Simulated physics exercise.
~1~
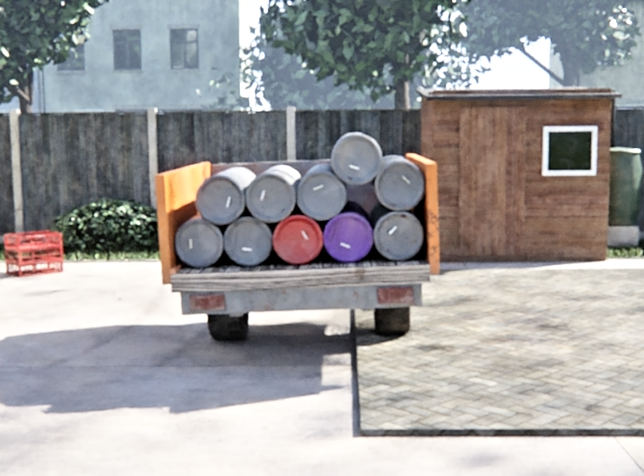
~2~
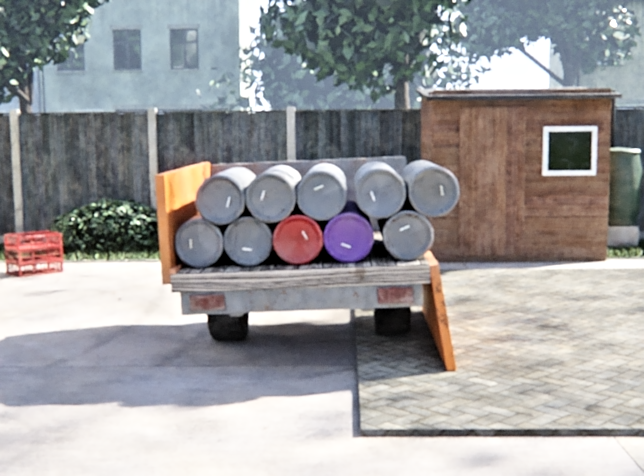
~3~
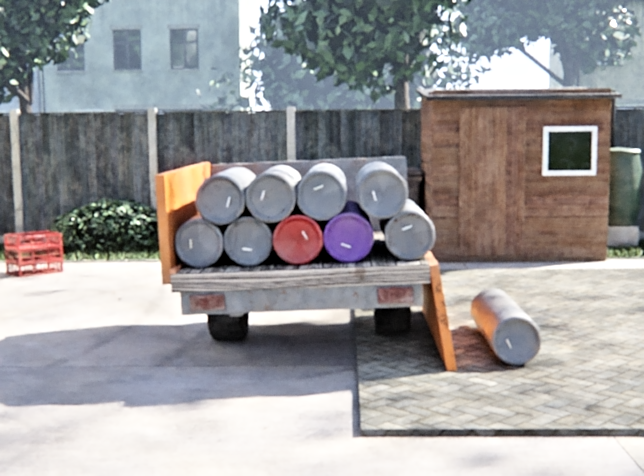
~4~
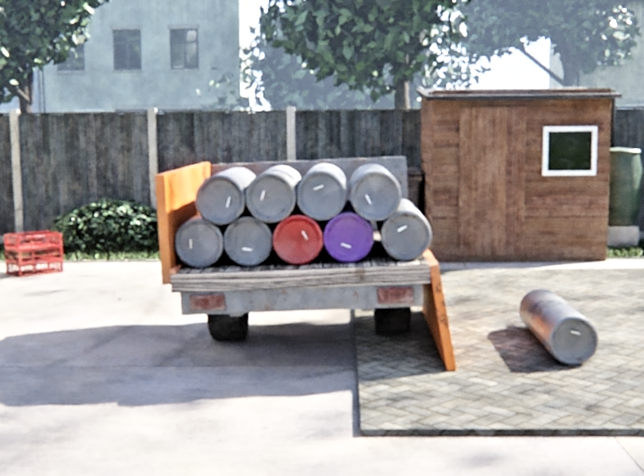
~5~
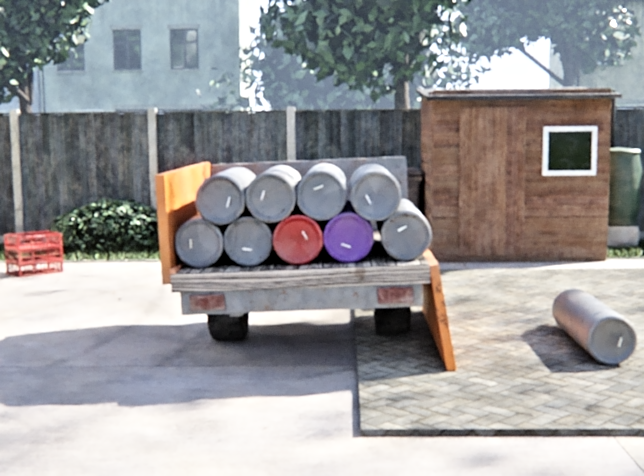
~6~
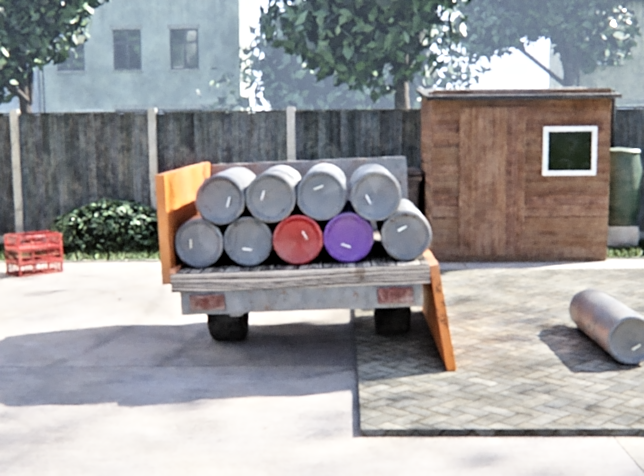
Stacked grey, red and purple cylinders on a trailer as the right side board drops and one grey cylinder rolls away right.
